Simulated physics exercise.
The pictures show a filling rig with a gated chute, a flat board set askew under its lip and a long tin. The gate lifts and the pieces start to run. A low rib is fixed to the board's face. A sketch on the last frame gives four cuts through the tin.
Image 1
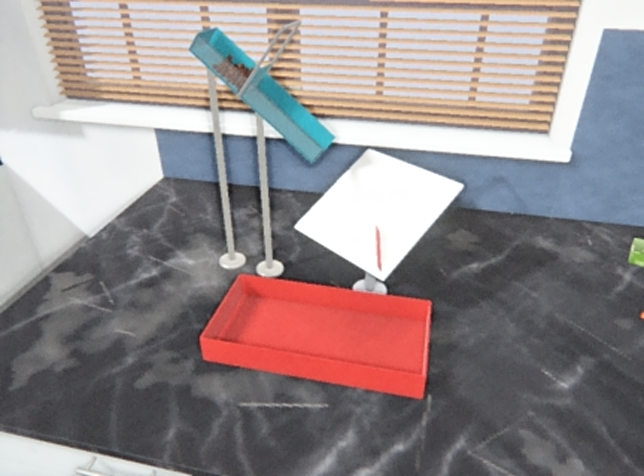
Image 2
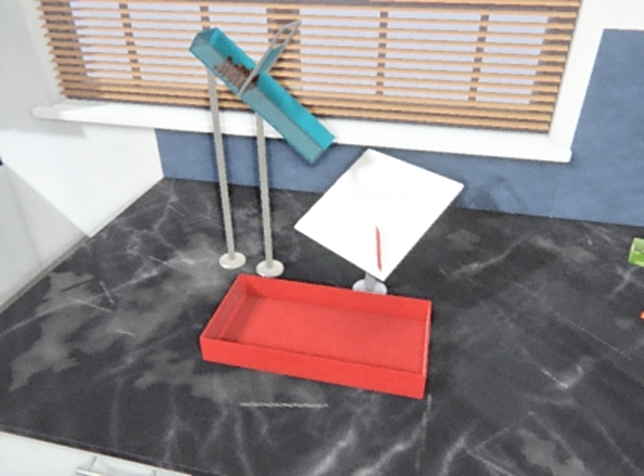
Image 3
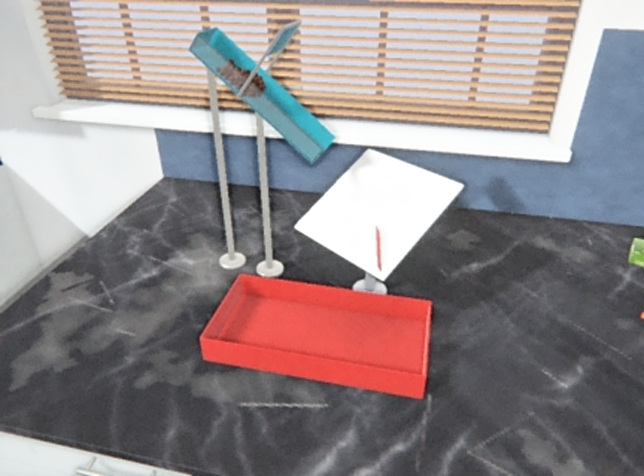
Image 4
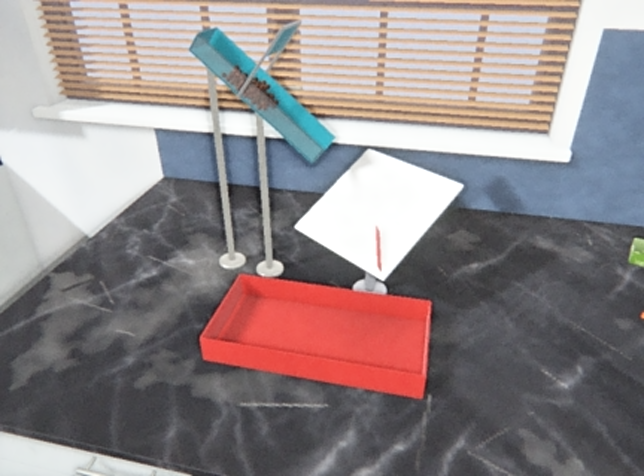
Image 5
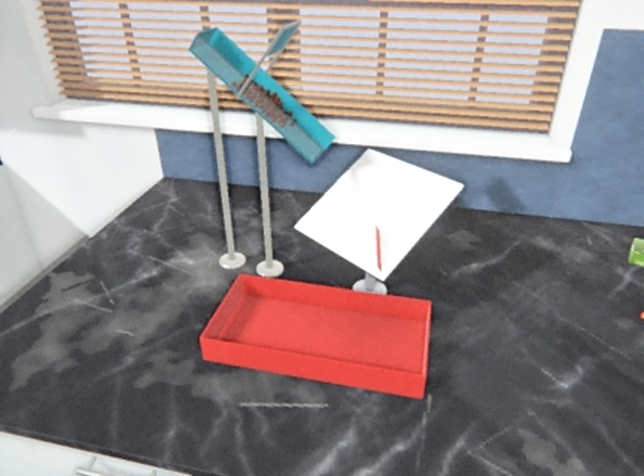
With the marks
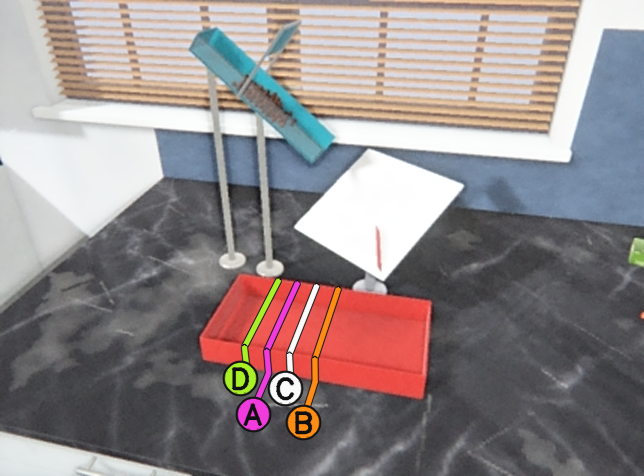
On a dark marbled counter by a window blind, a gate on a raised teal chute swings up and small brown pieces slide partway down it, above a tilted white board and an empty red tray.
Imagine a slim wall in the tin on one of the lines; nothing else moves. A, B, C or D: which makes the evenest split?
B works best here.
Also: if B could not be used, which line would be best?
C.
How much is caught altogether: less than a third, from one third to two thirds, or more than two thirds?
About that: More than two thirds.
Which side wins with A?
The right side.
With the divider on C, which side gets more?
More lands on the right.
On the marked copy, line A crosses the front rim at (267, 349); line B crosses the front rim at (315, 358); line C crosses the front rim at (289, 353); line D crosses the front rim at (244, 346).
Choosing A, of what is caught, a small part on the left of the divider, nearly all on the right.
Choosing B, of what is caught, about a third on the left of the divider, about two thirds on the right.
Choosing C, of what is caught, about a quarter on the left of the divider, most on the right.
Choosing D, of what is caught, a stray few on the left of the divider, nearly all on the right.
